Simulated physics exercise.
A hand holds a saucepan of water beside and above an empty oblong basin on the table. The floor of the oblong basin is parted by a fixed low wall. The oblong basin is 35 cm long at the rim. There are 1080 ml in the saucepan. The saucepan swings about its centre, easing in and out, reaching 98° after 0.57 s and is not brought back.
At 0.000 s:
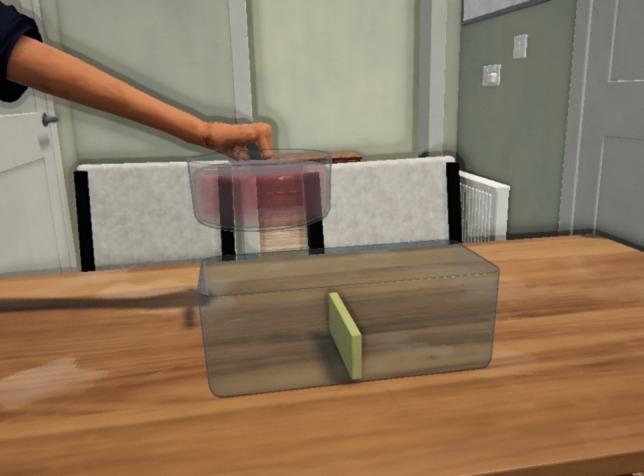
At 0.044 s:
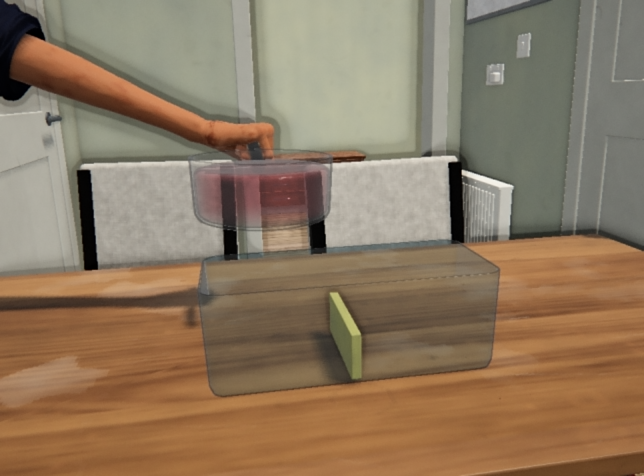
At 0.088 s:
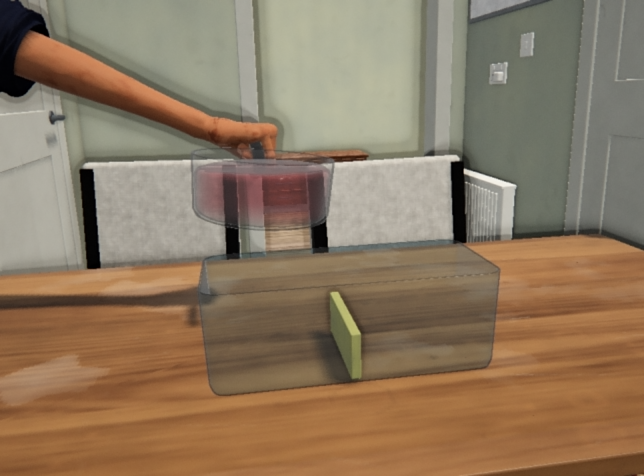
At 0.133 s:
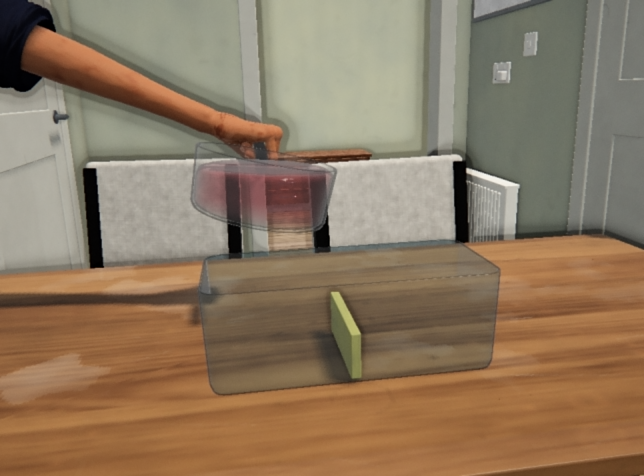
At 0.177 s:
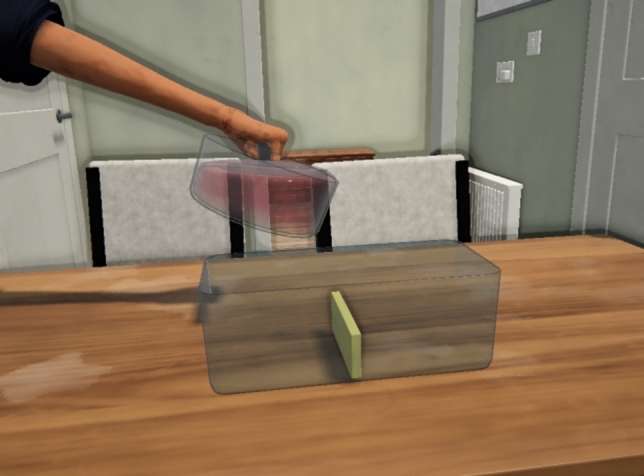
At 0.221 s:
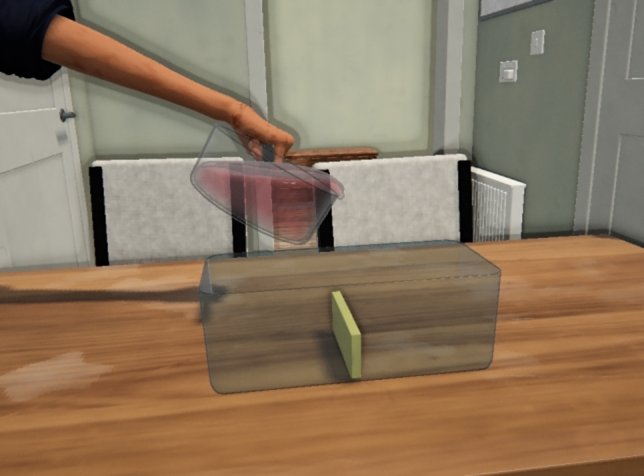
In a room with pale green walls, a hand holds a clear container of red liquid above a see-through oblong basin with a small yellow-green divider, on a wooden table. The container starts level, then tilts gradually down to the right, its left side rising, while the basin stays still.
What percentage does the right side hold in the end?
The far part has some 67 per cent.
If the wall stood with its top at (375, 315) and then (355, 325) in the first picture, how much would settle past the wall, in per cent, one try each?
In turn about 35 and 50 per cent.
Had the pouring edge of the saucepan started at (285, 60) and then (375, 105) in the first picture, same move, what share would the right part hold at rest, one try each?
In turn about 50 and 85 per cent.
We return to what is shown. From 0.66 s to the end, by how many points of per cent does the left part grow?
Near 14 in a hundred.
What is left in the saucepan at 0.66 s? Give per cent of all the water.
About 6 per cent.
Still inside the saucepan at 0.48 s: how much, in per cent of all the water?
About 24 per cent.
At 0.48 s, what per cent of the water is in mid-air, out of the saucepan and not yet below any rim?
Some 30 per cent.
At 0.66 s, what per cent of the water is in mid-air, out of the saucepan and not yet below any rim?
Some 6 per cent.
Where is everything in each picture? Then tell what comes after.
In the first picture, tilt 0°; pouring edge (329, 155); surface from (192, 172) to (327, 165); the oblong basin's rim runs from (201, 277) to (476, 255); the wall's top is at (343, 313).
In the second picture, tilt 1°; pouring edge (330, 157); surface from (193, 170) to (328, 166).
In the third picture, tilt 6°; pouring edge (332, 162); surface from (194, 169) to (329, 167).
In the fourth picture, tilt 13°; pouring edge (335, 170); surface from (197, 167) to (332, 169).
In the fifth picture, tilt 22°; pouring edge (336, 182); surface from (197, 168) to (333, 175); 1 per cent is over the edge.
In the sixth picture, tilt 32°; pouring edge (336, 195); surface from (195, 166) to (326, 183); 5 per cent is over the edge.
After 0.48 s the tilt is 92° and 23 per cent is still to pour, 2 is left of the wall and 44 right of it.
After 0.66 s the tilt is 98° and 6 per cent is still to pour, 19 is left of the wall and 70 right of it.
After 0.86 s the tilt is 98° and 2 per cent is still to pour, 29 is left of the wall and 67 right of it.
After 1.07 s the tilt is 98° and 0 per cent is still to pour, 31 is left of the wall and 67 right of it.
In the end 32 per cent lies left of the wall, 67 right of it and 1 outside.
